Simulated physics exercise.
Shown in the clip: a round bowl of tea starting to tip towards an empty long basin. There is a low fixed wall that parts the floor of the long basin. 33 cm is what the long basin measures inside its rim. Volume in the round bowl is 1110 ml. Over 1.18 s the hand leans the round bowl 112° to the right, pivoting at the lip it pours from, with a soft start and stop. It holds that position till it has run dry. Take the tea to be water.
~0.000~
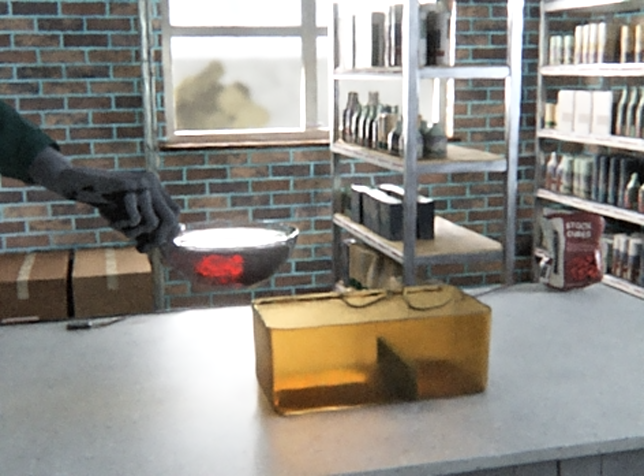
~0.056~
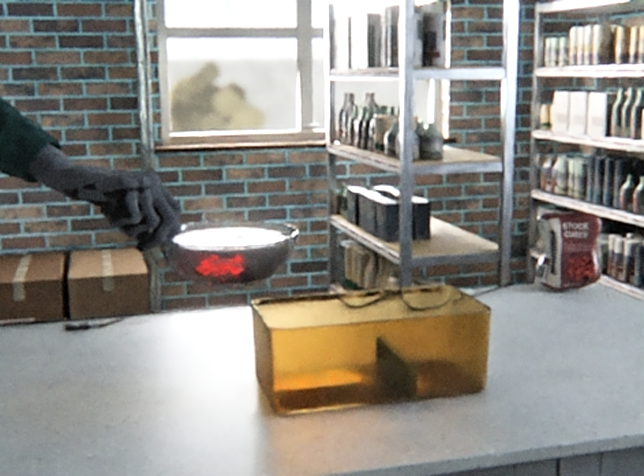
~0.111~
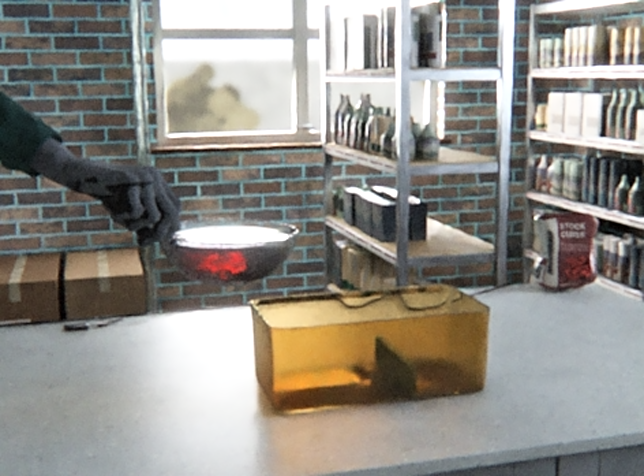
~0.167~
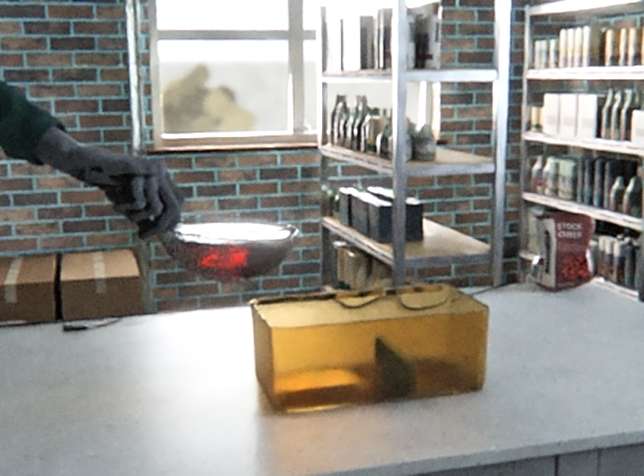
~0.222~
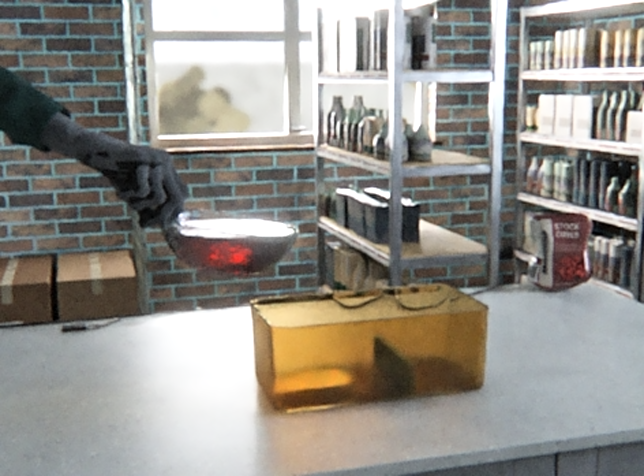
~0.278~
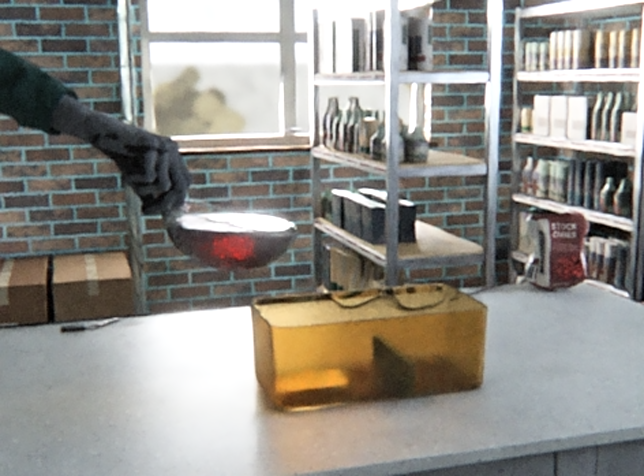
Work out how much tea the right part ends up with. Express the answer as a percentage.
I would put it at 16 per cent.
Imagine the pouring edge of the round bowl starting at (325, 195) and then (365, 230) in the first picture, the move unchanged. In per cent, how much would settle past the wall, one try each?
About 65 %, then about 60 %.
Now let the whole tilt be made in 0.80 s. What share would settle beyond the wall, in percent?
Roughly 25 %.
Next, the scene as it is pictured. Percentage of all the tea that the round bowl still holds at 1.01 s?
0 per cent or so.
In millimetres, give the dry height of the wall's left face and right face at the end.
It's around 18 mm on the left side and around 36 mm on the right side.
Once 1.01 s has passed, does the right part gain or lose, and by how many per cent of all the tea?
It ends up higher by roughly 3.
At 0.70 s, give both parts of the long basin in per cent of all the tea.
Left side near 26, right side near 0.
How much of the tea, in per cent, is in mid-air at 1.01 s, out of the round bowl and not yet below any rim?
About 4 % of the total.
After 0.70 s the tilt is 72° and 26 per cent is still to pour, 26 is left of the wall and 0 right of it.
After 1.01 s the tilt is 106° and 0 per cent is still to pour, 82 is left of the wall and 13 right of it.
After 1.33 s the tilt is 112° and 0 per cent is still to pour, 84 is left of the wall and 13 right of it.
After 1.68 s the tilt is 112° and 0 per cent is still to pour, 81 is left of the wall and 16 right of it.
In the end 81 per cent lies left of the wall, 16 right of it and 3 outside.
